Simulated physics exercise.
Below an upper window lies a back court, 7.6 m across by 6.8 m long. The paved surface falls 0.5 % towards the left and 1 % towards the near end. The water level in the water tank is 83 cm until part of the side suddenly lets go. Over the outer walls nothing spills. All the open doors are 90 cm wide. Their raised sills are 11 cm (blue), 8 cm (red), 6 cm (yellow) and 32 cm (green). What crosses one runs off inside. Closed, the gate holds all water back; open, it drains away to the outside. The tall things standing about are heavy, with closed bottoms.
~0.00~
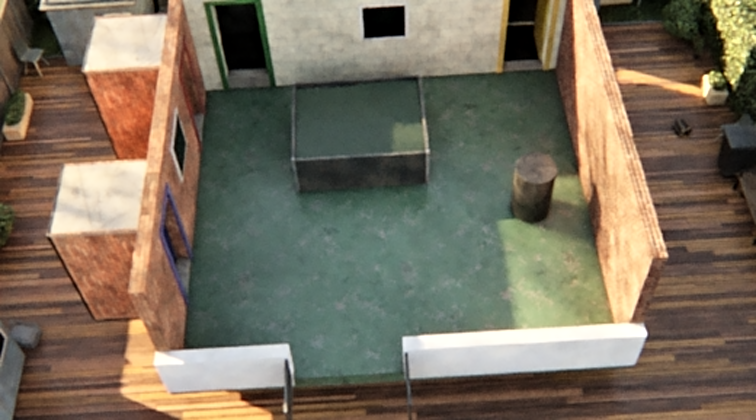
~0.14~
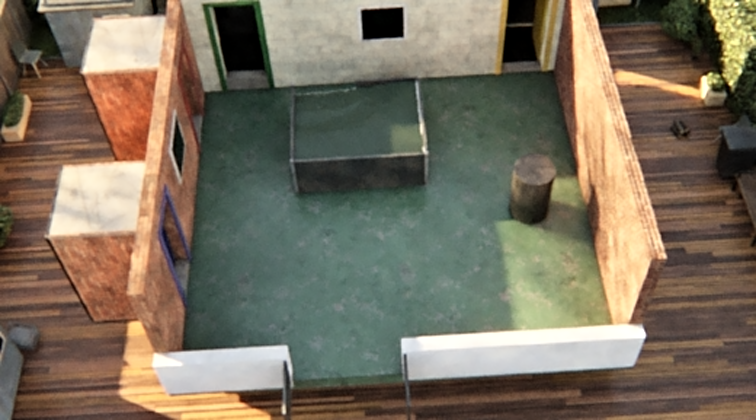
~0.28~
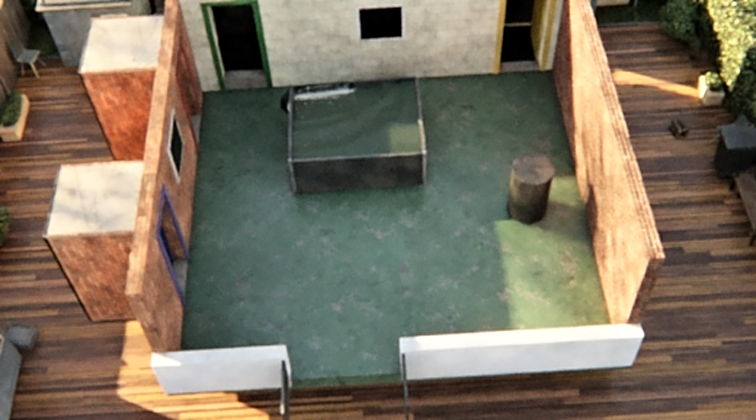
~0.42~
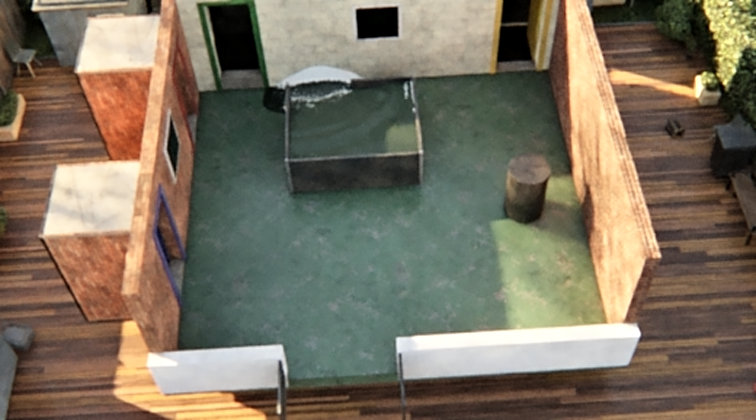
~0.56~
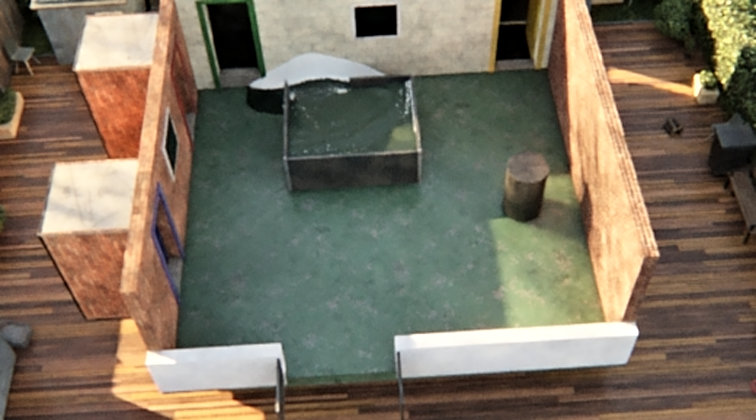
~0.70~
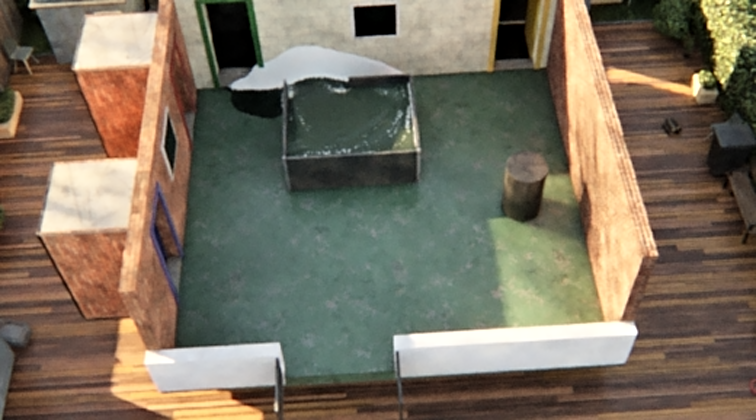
Water in a dark rectangular tank stirs and pours out over its far side, spreading behind it across the green floor of a walled court, mostly leftward along the white wall, while the round brown stump stays still.
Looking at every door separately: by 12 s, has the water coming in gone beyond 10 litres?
Blue door - it has not. Red door - it has. Yellow door - it has. Green door - it has not.
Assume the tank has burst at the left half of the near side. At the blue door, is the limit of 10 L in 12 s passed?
Against the limit, blue exceeds it.
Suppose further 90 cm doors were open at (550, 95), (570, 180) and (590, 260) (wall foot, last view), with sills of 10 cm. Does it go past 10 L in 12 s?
The first one exceeds it, the second one doesn't reach it, and the third one doesn't reach it.
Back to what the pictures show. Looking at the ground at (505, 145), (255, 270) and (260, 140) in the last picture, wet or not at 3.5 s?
Soaked, soaked, untouched.
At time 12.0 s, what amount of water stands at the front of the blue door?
Depth: ~ 9.0 cm.
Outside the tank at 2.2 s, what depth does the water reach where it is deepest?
Depth: Approx. 52 cm.
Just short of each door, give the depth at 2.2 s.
You'd get blue at 0 cm, red at 29 cm, yellow at 5 cm, and green at 22 cm.
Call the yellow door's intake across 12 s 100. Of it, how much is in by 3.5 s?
About 15%.
After 1.4 s water covers 15 % of the floor and is deepest (68 cm) near (314, 85); blue door not reached, red door 20 cm at the sill, 7 L in, yellow door not reached, green door 25 cm at the sill, 1 L in.
After 2.2 s water covers 25 % of the floor and is deepest (52 cm) near (197, 99); blue door not reached, red door 29 cm at the sill, 105 L in, yellow door 5 cm at the sill, 0 L in, green door 22 cm at the sill, 1 L in.
After 3.5 s water covers 50 % of the floor and is deepest (34 cm) near (322, 91); blue door 5 cm at the sill, 0 L in, red door 22 cm at the sill, 252 L in, yellow door 15 cm at the sill, 18 L in, green door 21 cm at the sill, 2 L in.
After 7.0 s water covers 85 % of the floor and is deepest (20 cm) near (197, 99); blue door 4 cm at the sill, 0 L in, red door 15 cm at the sill, 406 L in, yellow door 10 cm at the sill, 100 L in, green door 11 cm at the sill, 2 L in.
After 12.0 s water covers 95 % of the floor and is deepest (14 cm) near (172, 372); blue door 9 cm at the sill, 0 L in, red door 8 cm at the sill, 448 L in, yellow door 6 cm at the sill, 127 L in, green door 6 cm at the sill, 2 L in.
